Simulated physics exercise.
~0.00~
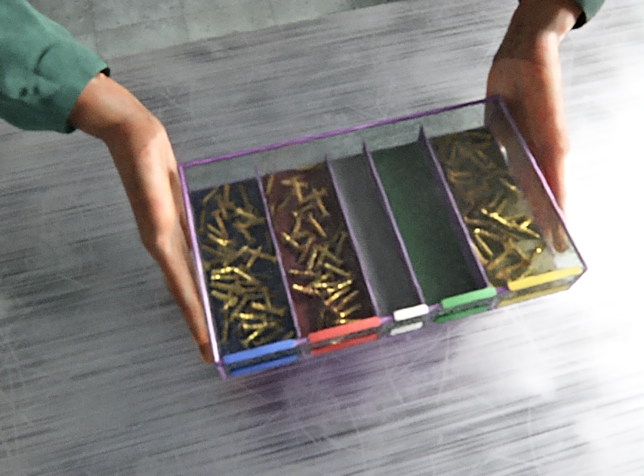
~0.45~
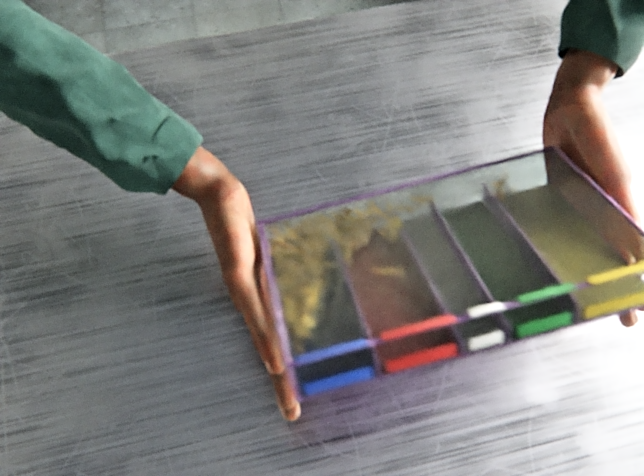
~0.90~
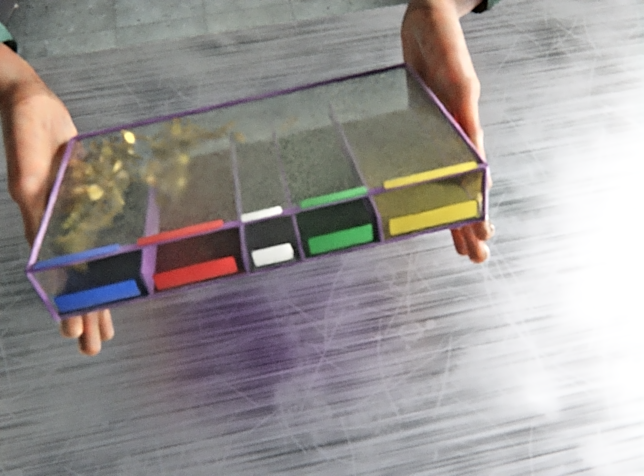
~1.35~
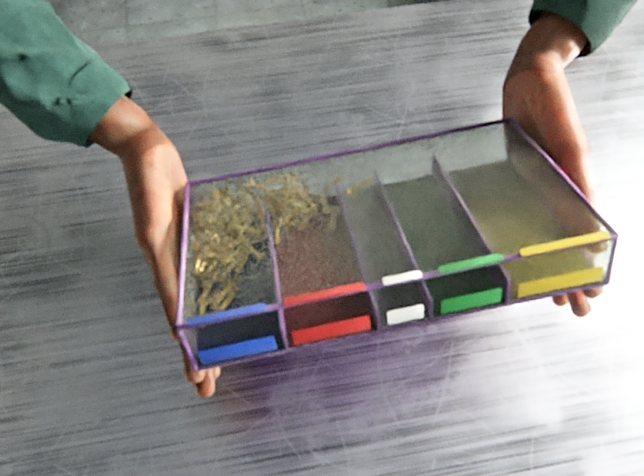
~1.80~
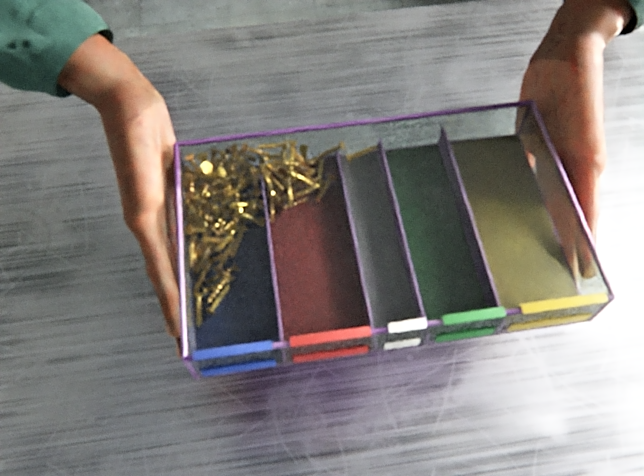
A clear, lidded box of brass-coloured screws was tilted and shaken from side to side by two hands, then brought back level. The screws left the yellow section and ended heaped in the blue one, with a smaller bunch in the red.
